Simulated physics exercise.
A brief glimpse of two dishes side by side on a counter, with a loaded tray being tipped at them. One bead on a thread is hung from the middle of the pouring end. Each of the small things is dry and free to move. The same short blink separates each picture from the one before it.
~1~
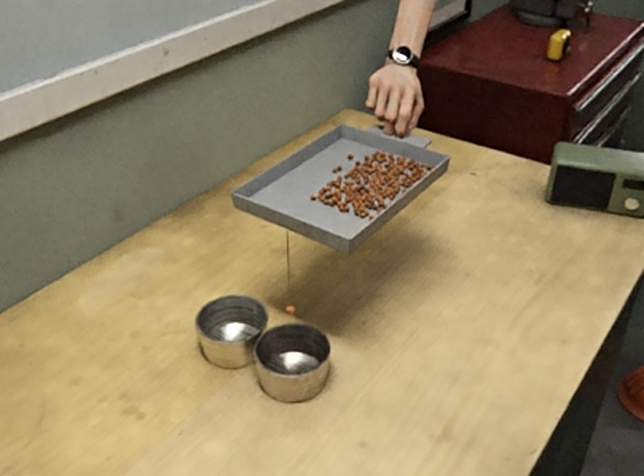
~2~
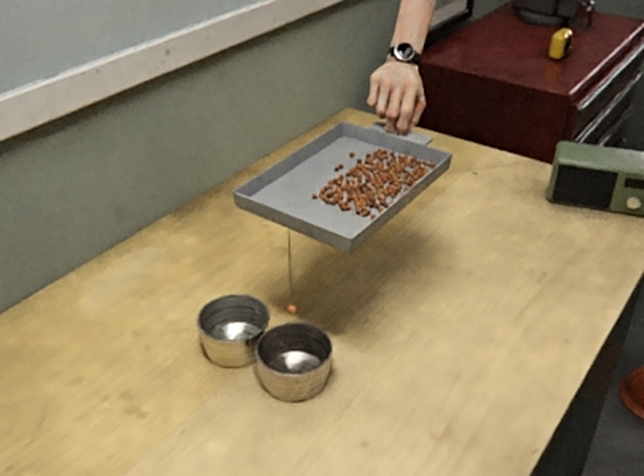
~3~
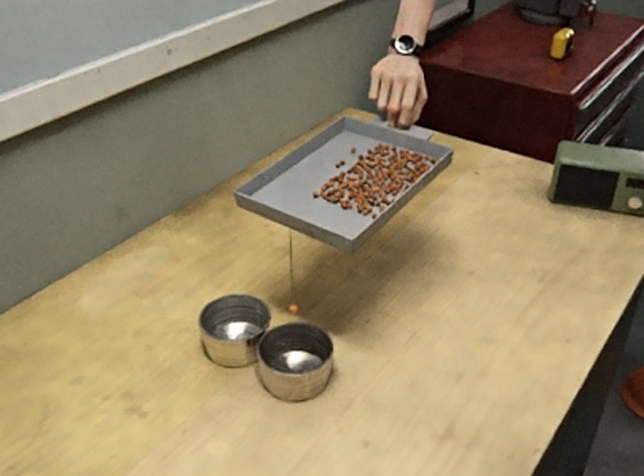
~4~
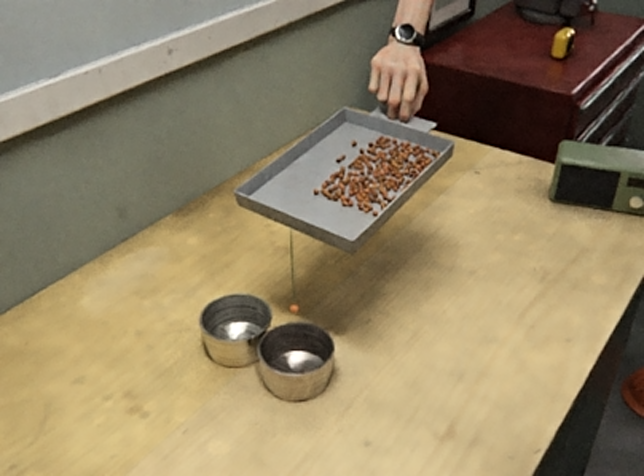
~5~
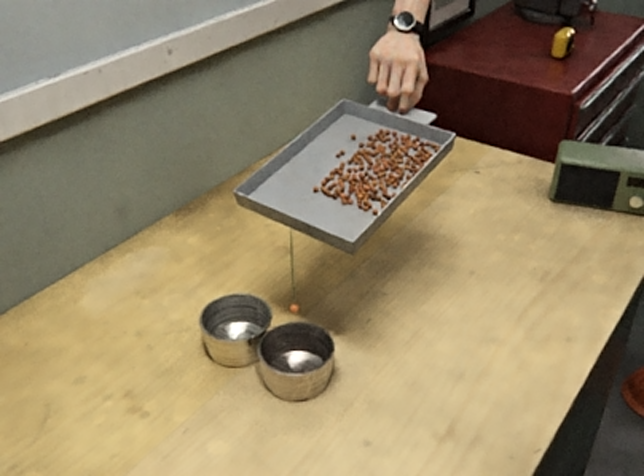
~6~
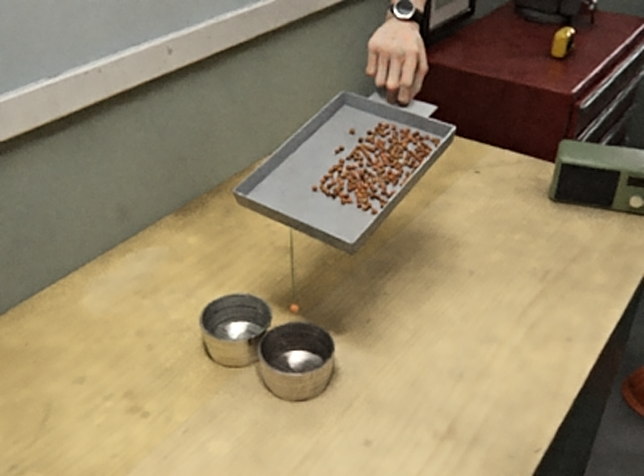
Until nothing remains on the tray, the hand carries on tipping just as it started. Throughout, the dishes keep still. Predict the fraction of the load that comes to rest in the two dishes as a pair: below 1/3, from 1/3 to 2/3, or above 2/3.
The dishes end up holding a middling part, one third to two thirds.
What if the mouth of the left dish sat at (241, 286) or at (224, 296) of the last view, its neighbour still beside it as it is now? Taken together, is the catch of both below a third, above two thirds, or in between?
Case one, less than a third; case two, under a third.
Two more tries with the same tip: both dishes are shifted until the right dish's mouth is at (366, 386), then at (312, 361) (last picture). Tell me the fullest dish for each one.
First try: The dish on the left-hand side; second try: The dish on the right-hand side.
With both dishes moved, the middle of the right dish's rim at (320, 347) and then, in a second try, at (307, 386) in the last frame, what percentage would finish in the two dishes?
80 %, then 30 %.
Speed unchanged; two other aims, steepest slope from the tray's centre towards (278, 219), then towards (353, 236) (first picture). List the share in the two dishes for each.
The first try yields 90 percent and the second 10 percent.
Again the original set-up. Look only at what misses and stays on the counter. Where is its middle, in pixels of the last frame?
Close to (336, 425).
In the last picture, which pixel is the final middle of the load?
Near (306, 385).
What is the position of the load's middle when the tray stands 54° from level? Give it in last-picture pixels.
Centre estimate: (334, 225).
Shortly afterwards, tray tipped steeply; all but a few on the tray; only a few in the air.
Next, tray tipped right over; all but a few on the tray; only a few in the right dish; only a few outside both; a little in the air.
Some moments later, tray tipped past a quarter turn; near half in the right dish; near half outside both.
In the end, tray tipped past a quarter turn; near half in the right dish; none at all in the left dish; near half outside both.
